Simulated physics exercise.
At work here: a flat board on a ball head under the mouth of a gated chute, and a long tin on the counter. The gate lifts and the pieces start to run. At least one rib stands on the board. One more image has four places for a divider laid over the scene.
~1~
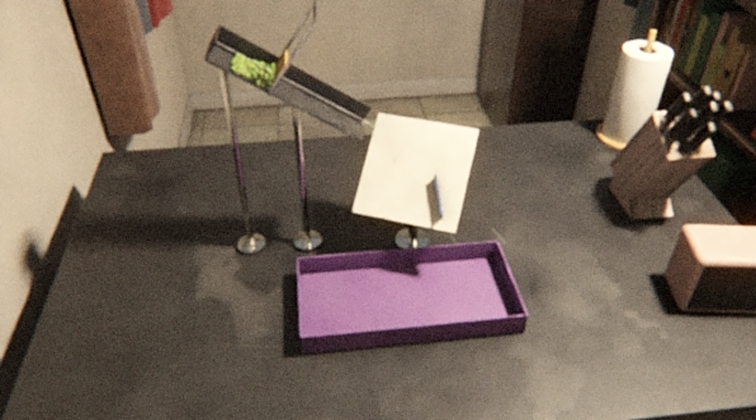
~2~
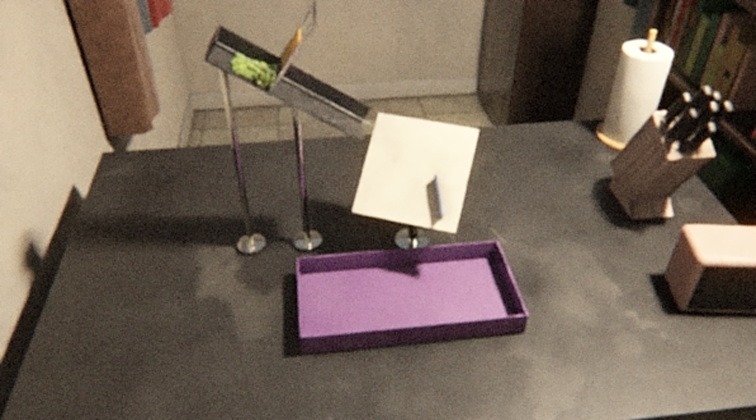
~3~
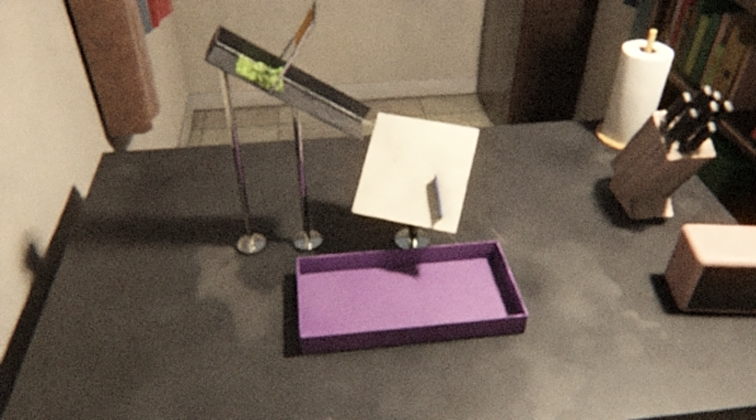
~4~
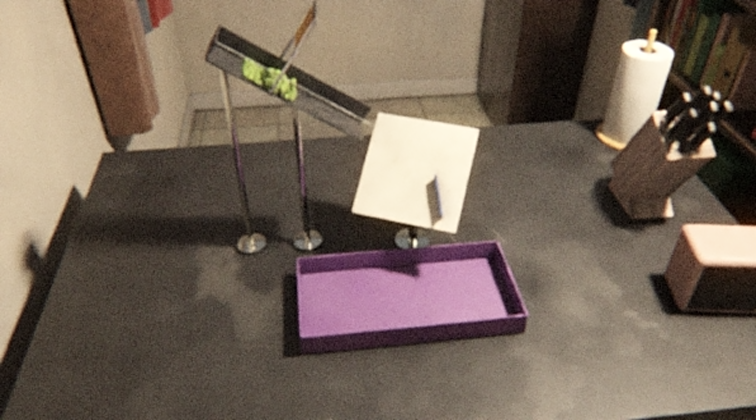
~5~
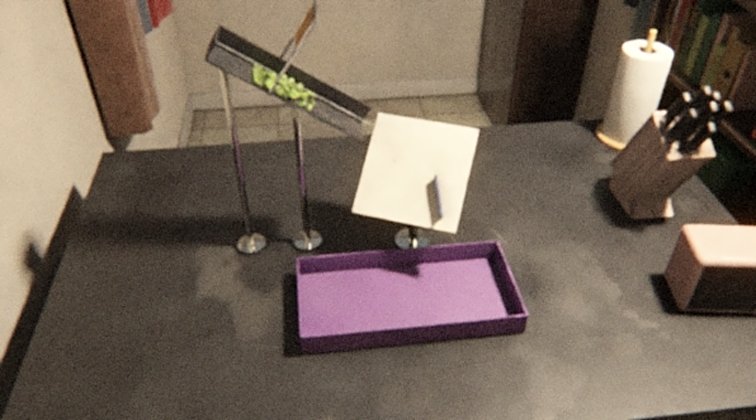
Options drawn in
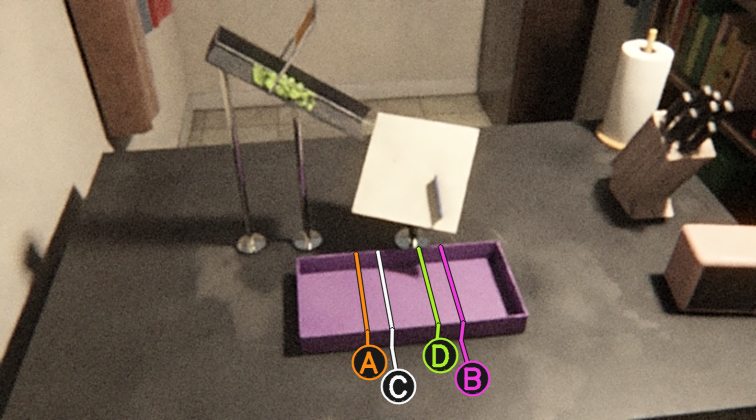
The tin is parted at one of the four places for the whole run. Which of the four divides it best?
Best: D.
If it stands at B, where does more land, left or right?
More lands on the left.
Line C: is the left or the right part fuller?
The right side.
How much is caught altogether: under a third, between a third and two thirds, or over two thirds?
About that: Over two thirds.
On the marked copy, line A crosses the front rim at (367, 330); line B crosses the front rim at (463, 321); line C crosses the front rim at (392, 328); line D crosses the front rim at (438, 324).
If A is chosen, of what is caught, none at all on the left of the divider, the whole lot on the right.
If B is chosen, of what is caught, all but a few on the left of the divider, a small share on the right.
If C is chosen, of what is caught, a small share on the left of the divider, the bulk on the right.
If D is chosen, of what is caught, close to half on the left of the divider, close to half on the right.
